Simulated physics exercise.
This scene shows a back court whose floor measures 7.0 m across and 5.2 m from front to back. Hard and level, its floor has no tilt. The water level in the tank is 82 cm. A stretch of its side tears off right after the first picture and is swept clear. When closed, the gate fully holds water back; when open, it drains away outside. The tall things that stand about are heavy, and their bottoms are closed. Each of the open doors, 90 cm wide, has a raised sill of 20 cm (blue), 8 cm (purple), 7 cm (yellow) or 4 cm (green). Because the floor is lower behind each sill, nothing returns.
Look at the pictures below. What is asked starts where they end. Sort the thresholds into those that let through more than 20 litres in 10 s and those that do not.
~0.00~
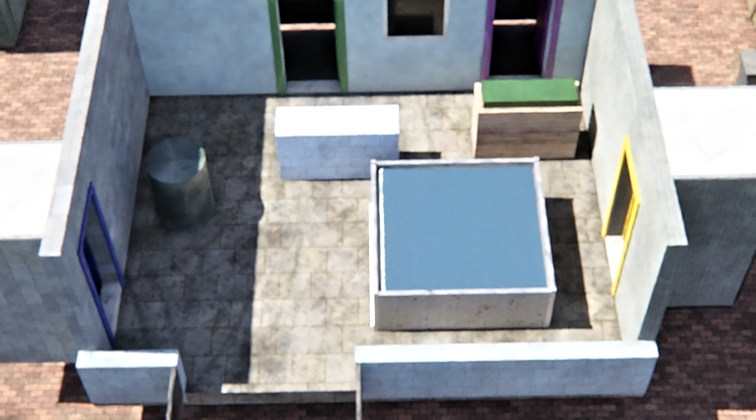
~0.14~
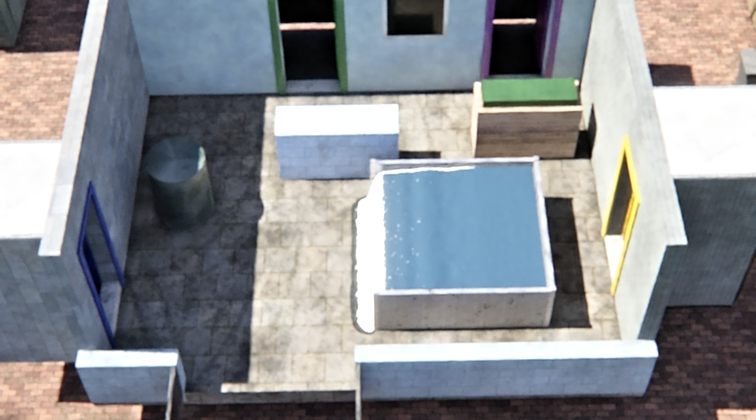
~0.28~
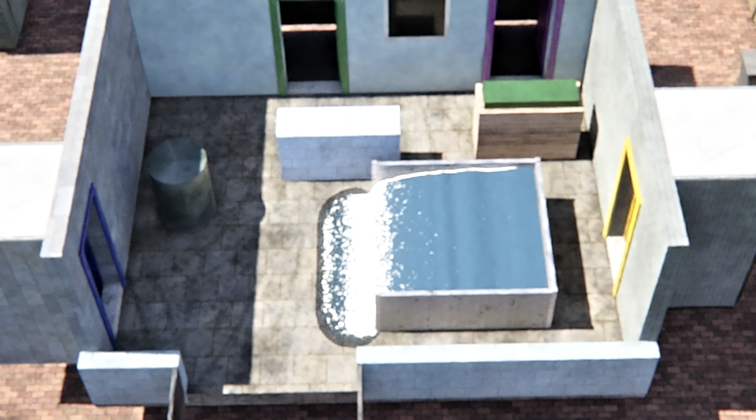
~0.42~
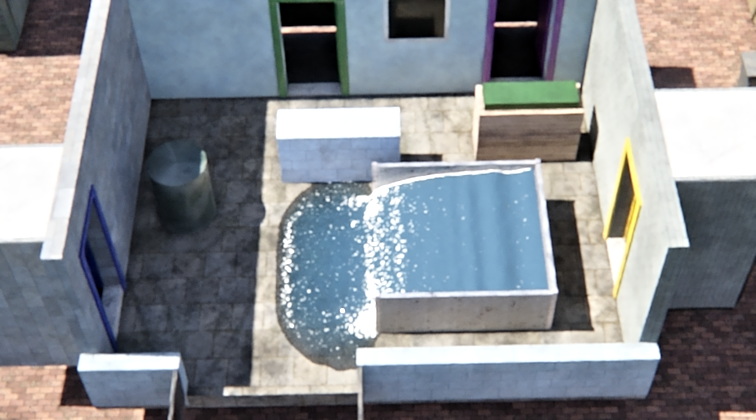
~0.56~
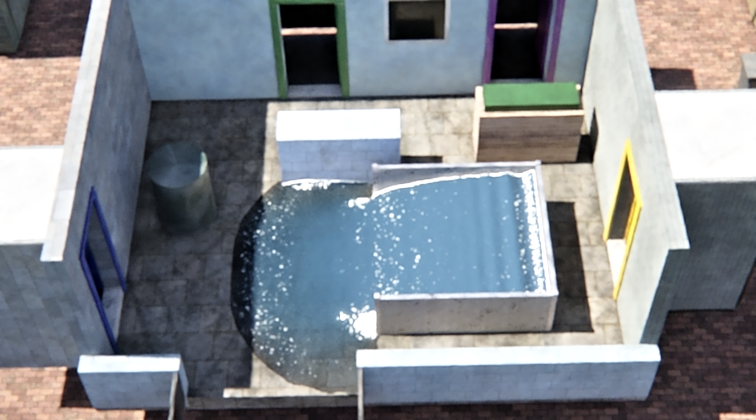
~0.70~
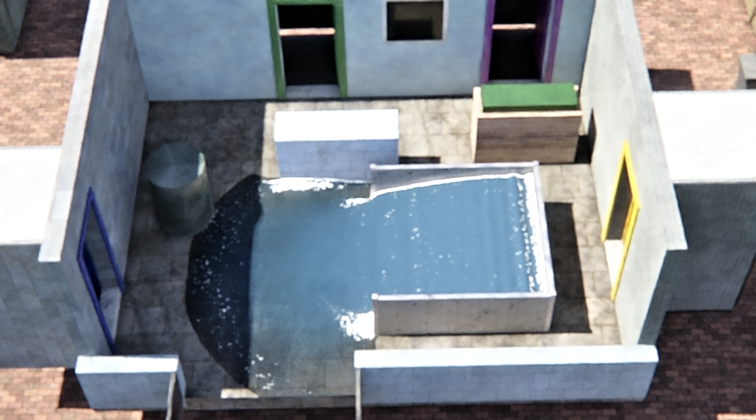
Sorted: Blue door lets more through; purple door lets more through; yellow door does not; green door lets more through.
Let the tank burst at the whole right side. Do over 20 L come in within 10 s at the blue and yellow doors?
Door blue stays within, door yellow goes beyond.
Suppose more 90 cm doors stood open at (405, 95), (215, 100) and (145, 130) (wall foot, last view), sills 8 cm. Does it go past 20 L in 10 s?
Well, the first is on the low side, the second is on the high side, and the third is on the high side.
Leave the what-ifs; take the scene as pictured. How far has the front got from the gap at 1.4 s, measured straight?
Roughly 4.4 m.
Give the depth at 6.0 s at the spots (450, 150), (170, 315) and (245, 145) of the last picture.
Approximately 9, 13 and 15 centimetres, going through them in turn.
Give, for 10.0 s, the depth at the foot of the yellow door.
I'd put it at around 4.0 cm deep.
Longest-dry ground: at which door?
It's the yellow door.
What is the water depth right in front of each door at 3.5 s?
In cm: Blue 29, purple 0, yellow 0, green 7.
After 1.4 s water covers 45 % of the floor and is deepest (50 cm) near (127, 264); blue door 38 cm at the sill, 21 L in, purple door not reached, yellow door not reached, green door not reached.
After 2.2 s water covers 50 % of the floor and is deepest (53 cm) near (110, 384); blue door 44 cm at the sill, 102 L in, purple door not reached, yellow door not reached, green door not reached.
After 3.5 s water covers 60 % of the floor and is deepest (34 cm) near (147, 126); blue door 29 cm at the sill, 234 L in, purple door not reached, yellow door not reached, green door 7 cm at the sill, 0 L in.
After 6.0 s water covers 85 % of the floor and is deepest (22 cm) near (560, 93); blue door 14 cm at the sill, 252 L in, purple door 7 cm at the sill, 0 L in, yellow door not reached, green door 10 cm at the sill, 27 L in.
After 10.0 s water covers 100 % of the floor and is deepest (15 cm) near (571, 93); blue door 7 cm at the sill, 252 L in, purple door 12 cm at the sill, 54 L in, yellow door 4 cm at the sill, 0 L in, green door 7 cm at the sill, 75 L in.
